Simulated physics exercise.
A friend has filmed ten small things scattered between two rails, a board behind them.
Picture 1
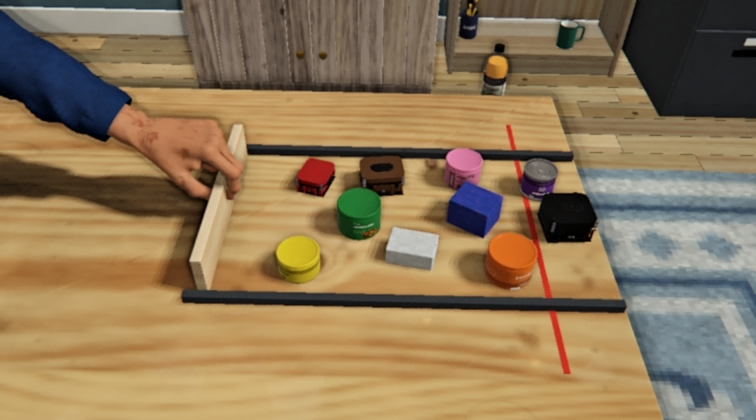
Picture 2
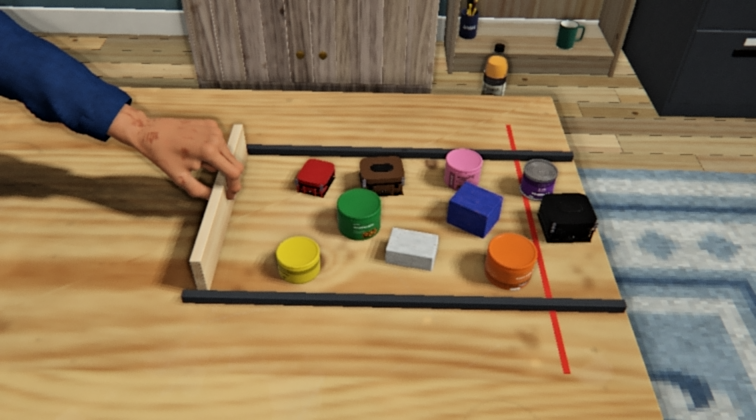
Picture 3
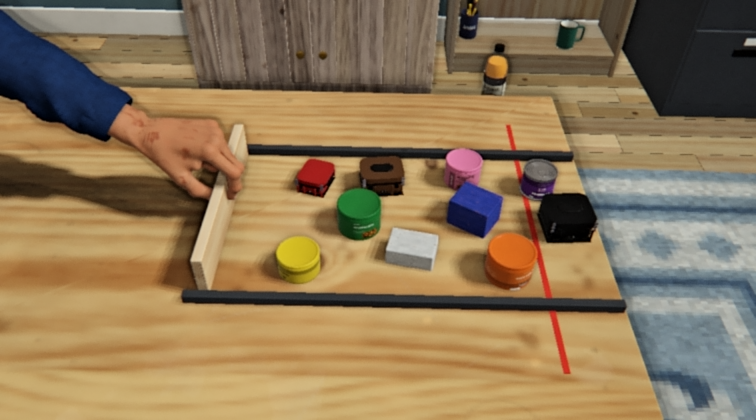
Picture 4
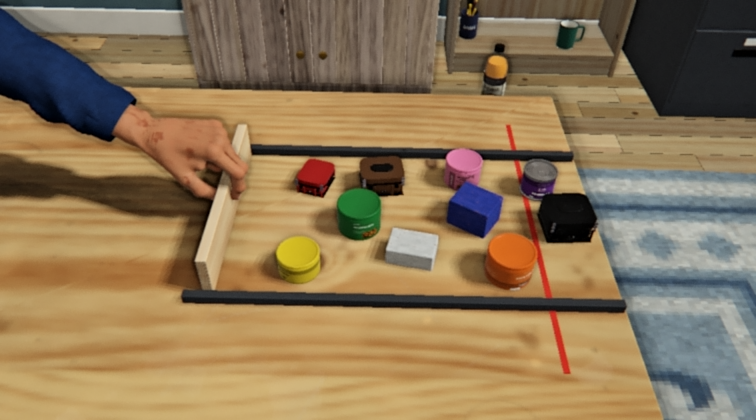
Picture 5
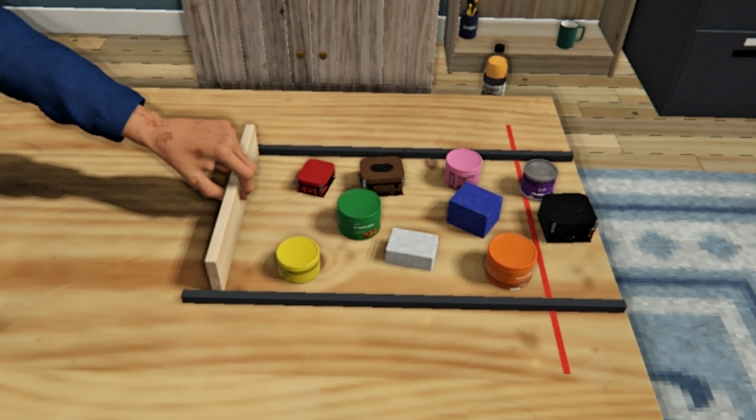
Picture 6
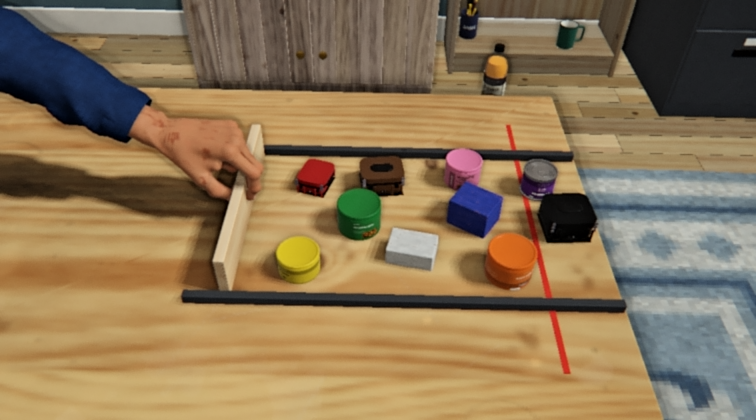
The clip opens on a wooden table where ten small, colourful containers and blocks sit scattered between two dark rails, with a hand gripping an upright board at the left and a red line across the right. The board stays almost still at first, then the hand slides it slightly rightward, while the objects remain in place.
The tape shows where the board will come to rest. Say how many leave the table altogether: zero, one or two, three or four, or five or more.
The number that fall off is three or four.
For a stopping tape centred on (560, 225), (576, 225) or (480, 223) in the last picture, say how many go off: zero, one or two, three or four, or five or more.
One after another: At least five; 5 or more; not one.
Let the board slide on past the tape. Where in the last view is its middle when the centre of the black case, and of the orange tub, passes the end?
At (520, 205) for the black case; at (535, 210) for the orange tub.
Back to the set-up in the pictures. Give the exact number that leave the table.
Fallen: 3.
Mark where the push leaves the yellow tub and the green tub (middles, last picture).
First (570, 279), then (557, 218).
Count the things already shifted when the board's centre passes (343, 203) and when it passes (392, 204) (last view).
By then 4, and 6.
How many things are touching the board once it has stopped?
That makes 4.
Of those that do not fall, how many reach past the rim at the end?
Overhanging: 3.
Soon after, none off yet; black case at rest near (566, 218); purple tin at rest near (539, 180); orange tub at rest near (510, 262).
At rest, the number that fall off is three or four; fallen, pink tub, purple tin and black case.
